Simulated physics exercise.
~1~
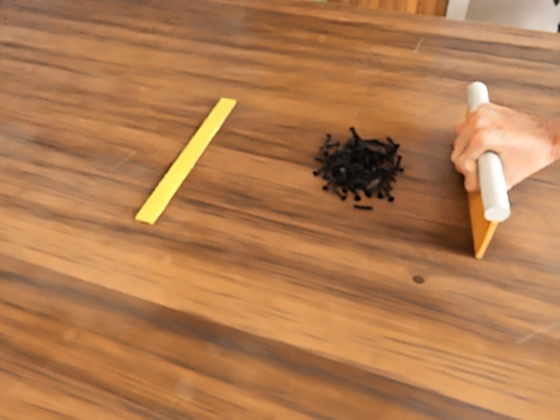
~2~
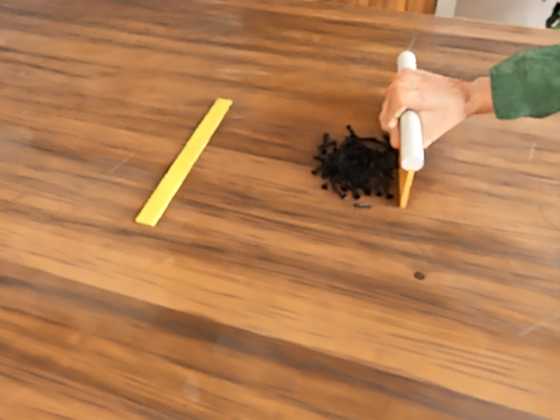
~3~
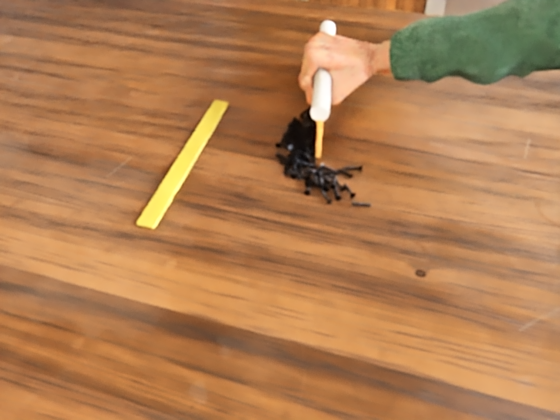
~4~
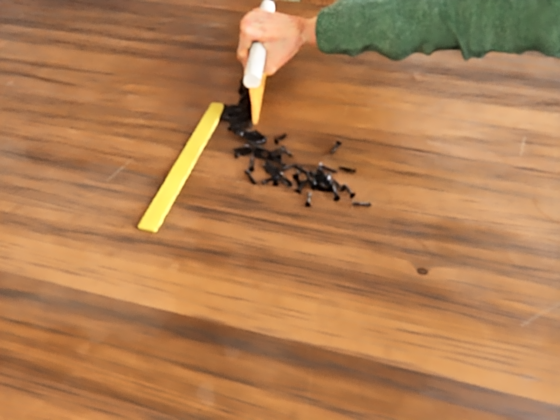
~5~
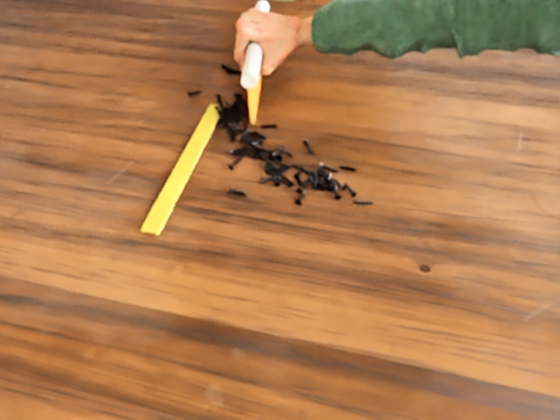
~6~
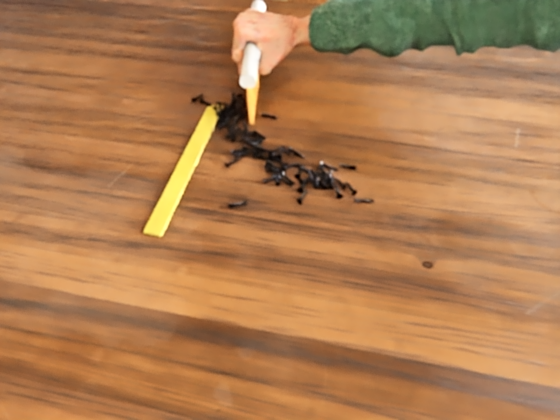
On a wooden table, a hand pushes black screws leftwards with a scraper, leaving them scattered beside a yellow strip.
